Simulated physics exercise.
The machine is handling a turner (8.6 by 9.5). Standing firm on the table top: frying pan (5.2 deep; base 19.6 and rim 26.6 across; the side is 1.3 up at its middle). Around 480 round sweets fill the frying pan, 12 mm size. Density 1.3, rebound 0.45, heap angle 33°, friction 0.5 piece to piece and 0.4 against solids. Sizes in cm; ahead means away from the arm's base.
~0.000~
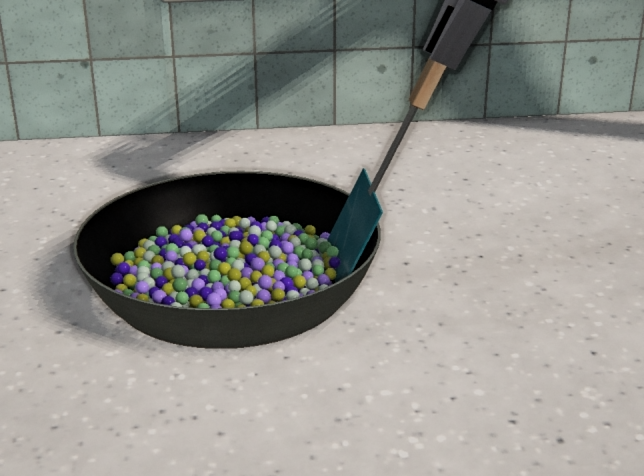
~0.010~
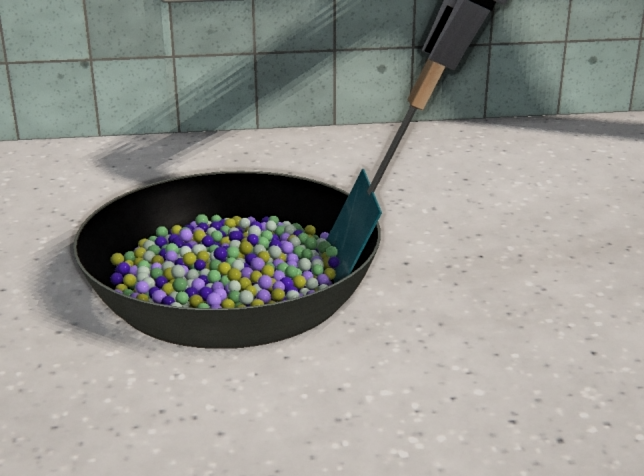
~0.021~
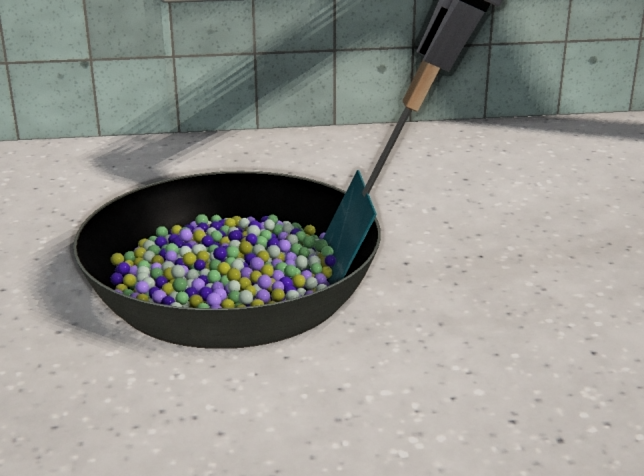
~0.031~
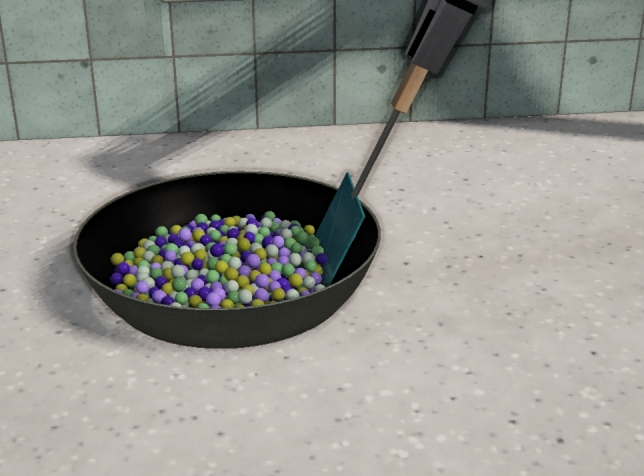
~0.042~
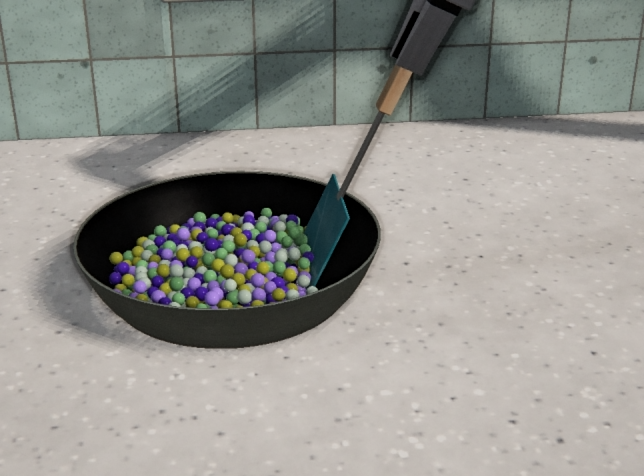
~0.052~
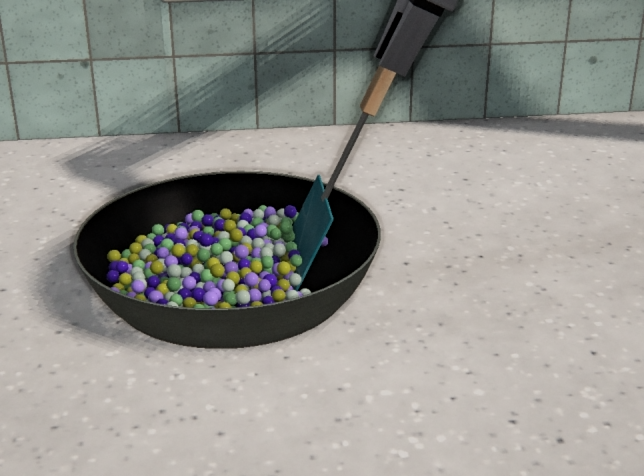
On a speckled countertop by a green tiled wall, a machine held a teal turner at the right side of a dark frying pan, then pushed it left, crowding the colourful round sweets together.
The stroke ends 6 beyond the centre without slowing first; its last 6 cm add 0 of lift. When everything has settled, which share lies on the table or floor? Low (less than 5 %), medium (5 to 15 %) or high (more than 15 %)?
Share on the table or floor: Medium (5 to 15 %).
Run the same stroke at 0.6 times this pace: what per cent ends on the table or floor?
Some 0 per cent.
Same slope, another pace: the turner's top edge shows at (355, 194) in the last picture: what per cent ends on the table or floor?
Some 0 per cent.
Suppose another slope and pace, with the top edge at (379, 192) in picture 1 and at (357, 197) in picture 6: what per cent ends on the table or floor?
Some 0 per cent.
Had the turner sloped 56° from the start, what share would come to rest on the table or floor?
It would be near 10 per cent.
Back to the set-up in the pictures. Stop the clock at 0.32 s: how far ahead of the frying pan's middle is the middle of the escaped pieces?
Some 20 cm.
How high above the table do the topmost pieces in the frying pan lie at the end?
About 6.0 cm.
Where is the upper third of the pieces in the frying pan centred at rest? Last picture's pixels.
Around (128, 253).
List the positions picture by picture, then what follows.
Turner top edge at (373, 189), sloping 65°; upper third of the load around (235, 259), from x 115 to 335, top at y 220; 475 in the frying pan, in the first frame.
Turner top edge at (372, 189), sloping 65°; upper third of the load around (236, 259), from x 115 to 335, top at y 220, in the second frame.
Turner top edge at (367, 191), sloping 65°; upper third of the load around (236, 259), from x 115 to 335, top at y 220, in the third frame.
Turner top edge at (356, 193), sloping 65°; upper third of the load around (244, 257), from x 115 to 335, top at y 215, in the fourth frame.
Turner top edge at (341, 195), sloping 65°; upper third of the load around (244, 254), from x 115 to 335, top at y 215, in the fifth frame.
Turner top edge at (325, 196), sloping 65°; upper third of the load around (242, 251), from x 115 to 335, top at y 210; 475 in the frying pan, in the sixth frame.
After 0.08 s, sloping 65°, highest piece 6 above the table; 475 in the frying pan.
After 0.10 s, sloping 65°, highest piece 8 above the table; 475 in the frying pan.
After 0.32 s, sloping 65°, highest piece 6 above the table; 428 in the frying pan, 36 on the table or floor, 11 on the blade or in flight.
After 1.37 s, sloping 65°, highest piece 6 above the table; 427 in the frying pan, 48 on the table or floor.
At rest, 427 in the frying pan, 48 on the table or floor. That is 10 % on the table or floor.
